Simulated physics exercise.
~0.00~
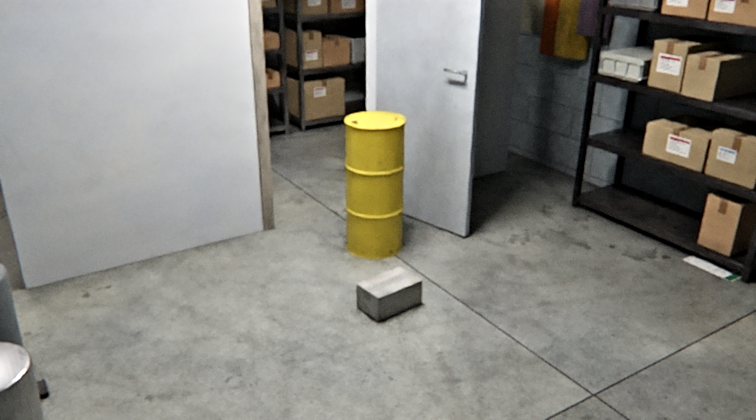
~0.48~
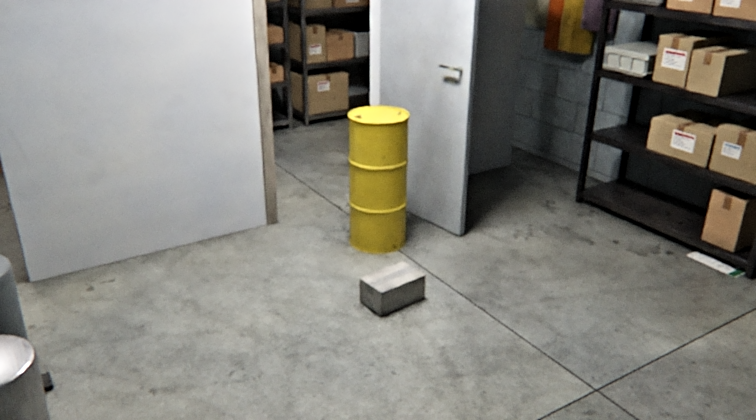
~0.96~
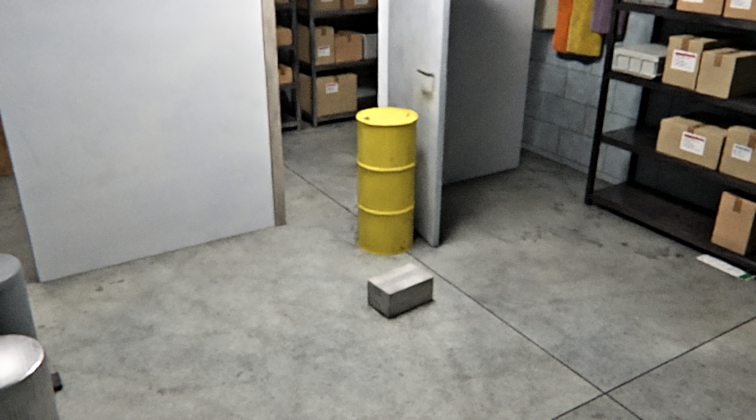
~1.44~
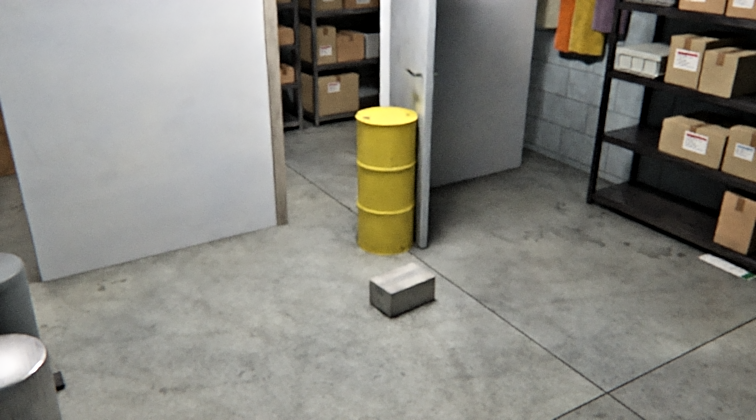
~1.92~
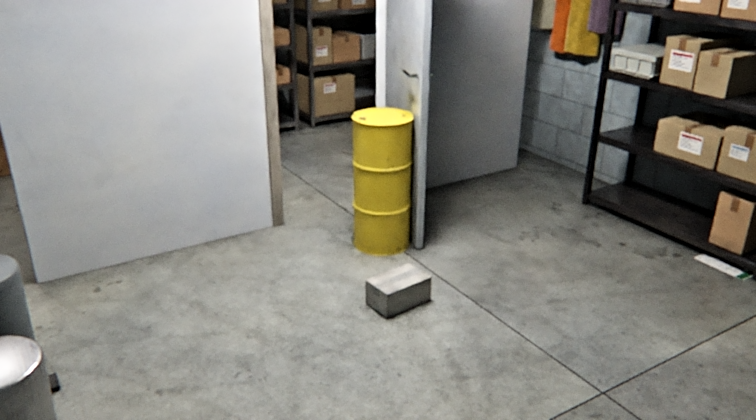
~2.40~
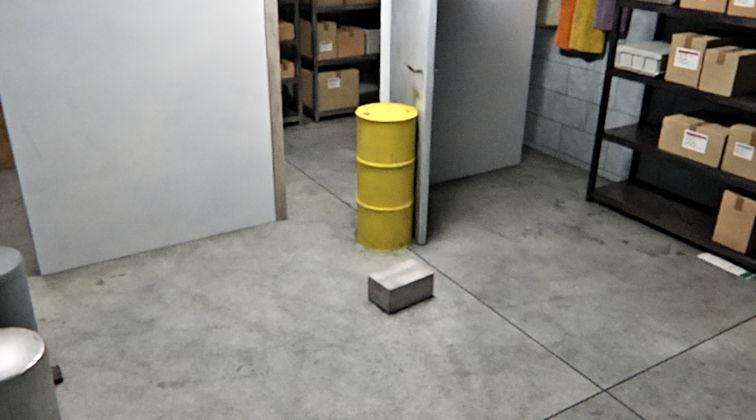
A door swings partway toward the yellow drum, then stops beside it, still open.
